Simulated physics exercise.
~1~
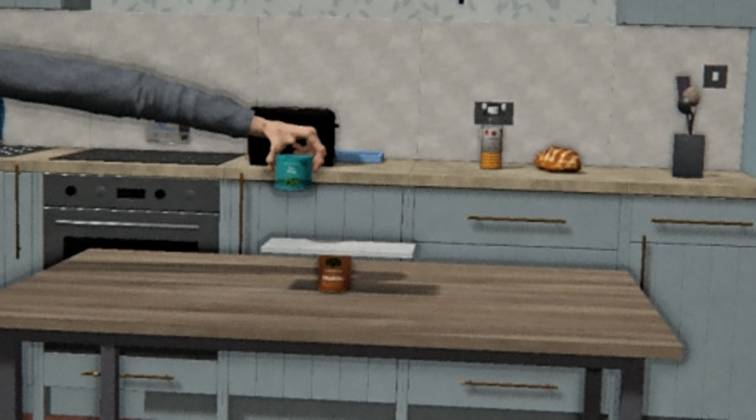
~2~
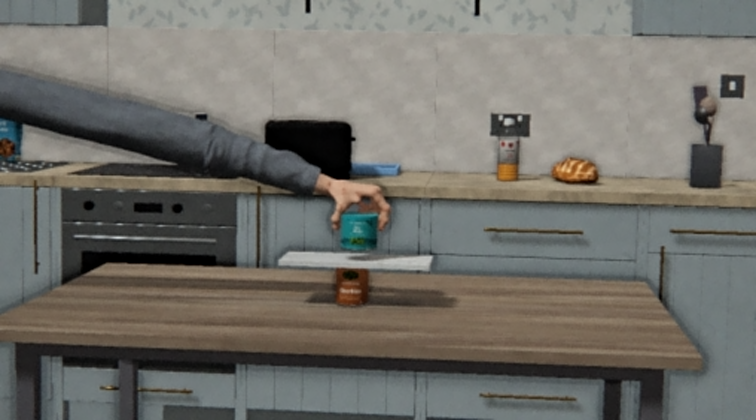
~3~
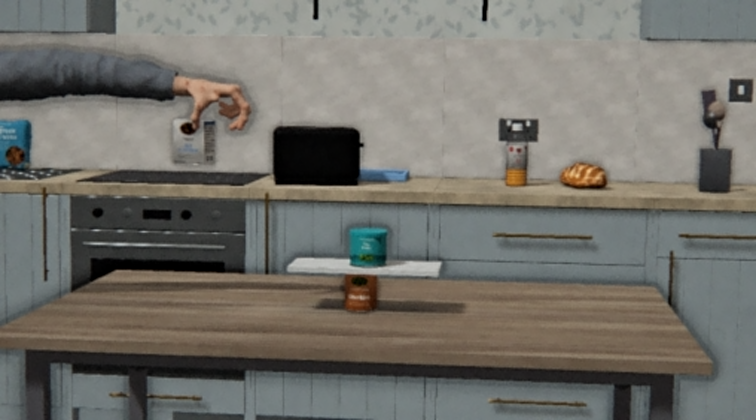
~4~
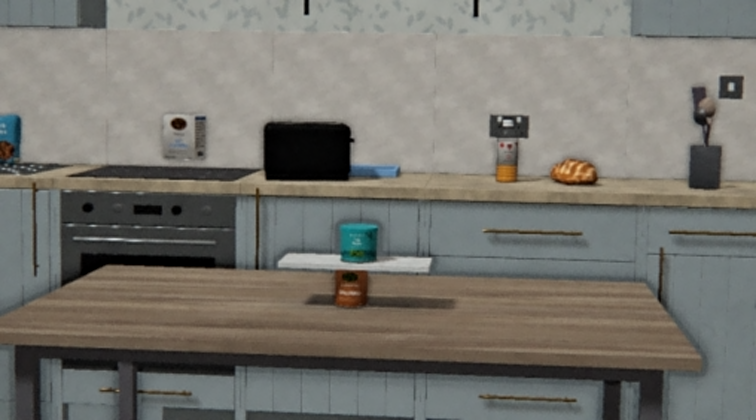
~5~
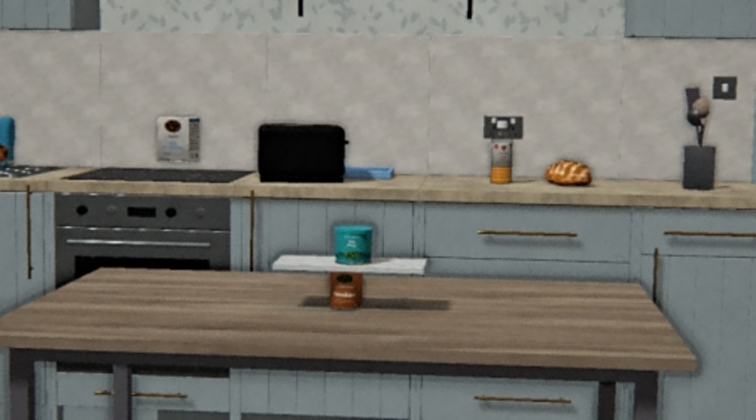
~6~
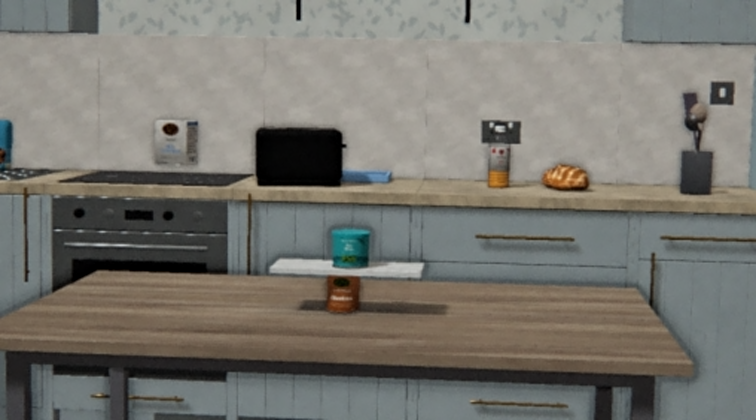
Hand setting a turquoise tin on a white board balanced atop an orange tin, then withdrawing left as the stack holds steady.
